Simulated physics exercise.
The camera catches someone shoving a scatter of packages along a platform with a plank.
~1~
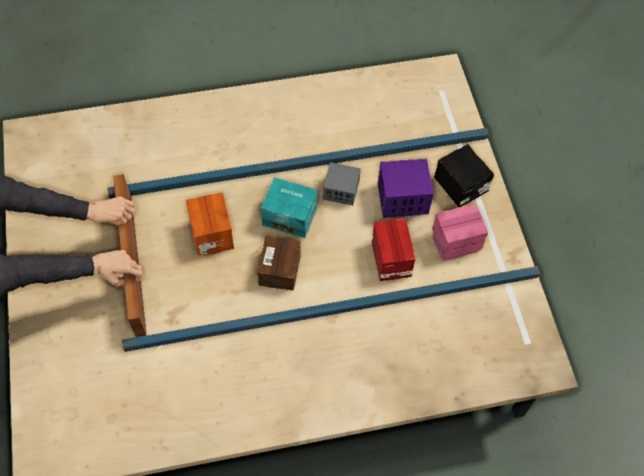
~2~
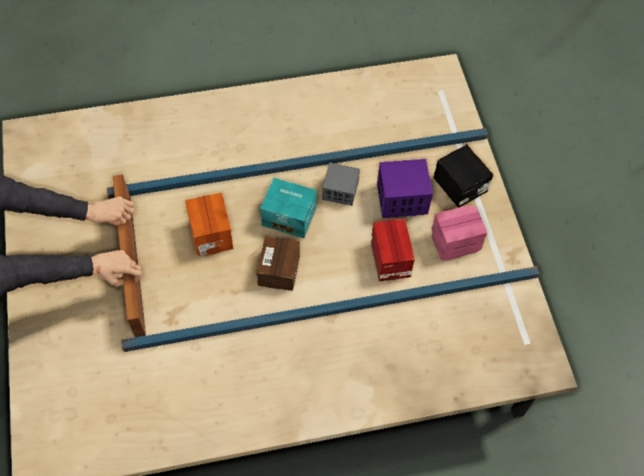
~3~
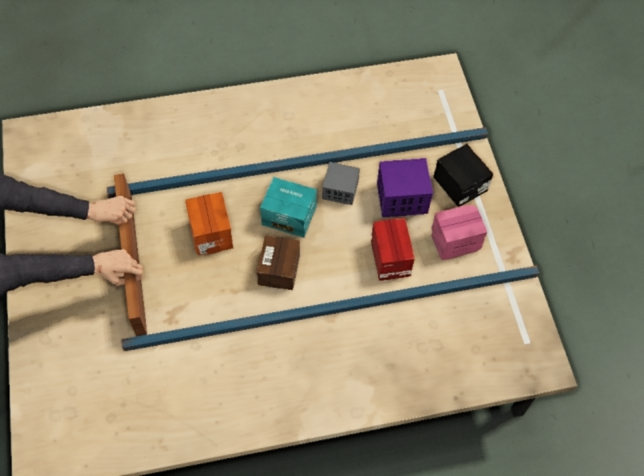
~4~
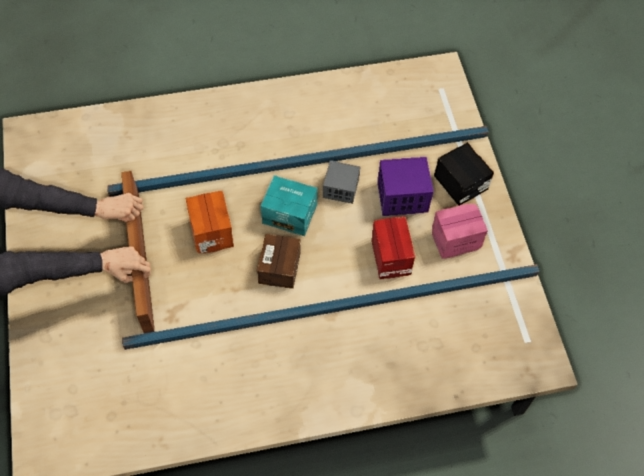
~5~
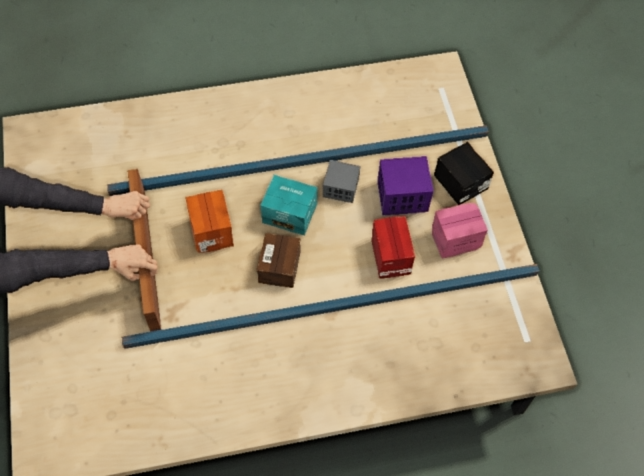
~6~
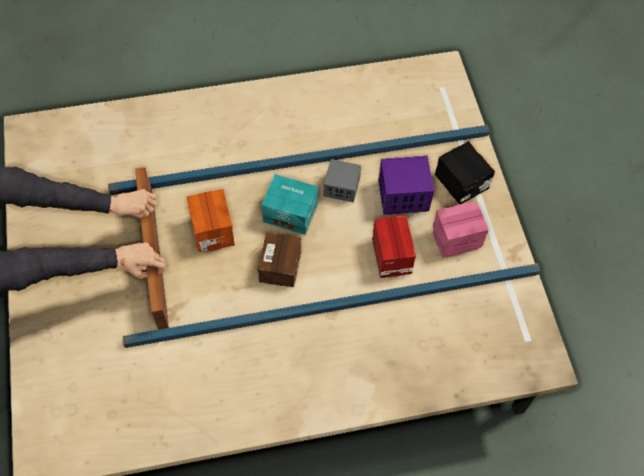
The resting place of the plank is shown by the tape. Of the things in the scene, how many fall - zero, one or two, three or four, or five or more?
Of those, five or more fall.
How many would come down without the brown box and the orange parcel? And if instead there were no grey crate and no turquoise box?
First 3, then 4.
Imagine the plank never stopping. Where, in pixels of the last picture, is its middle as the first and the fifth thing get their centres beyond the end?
Pixels in order: Roughly (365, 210), roughly (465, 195).
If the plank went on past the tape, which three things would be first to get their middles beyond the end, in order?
Earliest to latest, that's the black parcel, the purple crate and the pink box.
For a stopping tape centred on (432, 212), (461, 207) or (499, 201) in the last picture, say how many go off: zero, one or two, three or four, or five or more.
Result per tape, in order - three or four / three to four / 5 or more.
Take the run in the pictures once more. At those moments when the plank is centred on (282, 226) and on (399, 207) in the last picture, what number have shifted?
At the first spot 4, then 8.
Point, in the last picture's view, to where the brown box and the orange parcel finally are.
Final pixels, roughly: (508, 217) for the first, (497, 175) for the other.
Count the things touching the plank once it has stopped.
I count 3 of them.
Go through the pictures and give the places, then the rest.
Black parcel (464, 176); pink box (459, 233); purple crate (405, 188); plank (130, 254); tape (481, 207), in the first frame.
Pink box (458, 233); orange parcel (210, 225), in the second frame.
Purple crate (404, 188); grey crate (341, 184), in the third frame.
Black parcel (463, 174); plank (138, 251), in the fourth frame.
Pink box (459, 230); turquoise box (289, 205), in the fifth frame.
Black parcel (464, 173); pink box (460, 230); purple crate (405, 185); plank (152, 247); tape (482, 204), in the sixth frame.
Early on, none off yet; black parcel at rest near (464, 173); pink box at rest near (460, 230); purple crate at rest near (405, 185).
A while later, none off yet; black parcel travelled a little near (480, 172); pink box at rest near (460, 230); purple crate travelled about its own width near (439, 176).
Further along, one off so far; black parcel in the air near (500, 225); pink box travelled about its own width near (519, 221); purple crate leaning a little near (519, 165).
Finally, the number that fall off is five or more; lost, turquoise box, red box, purple crate, pink box and black parcel.
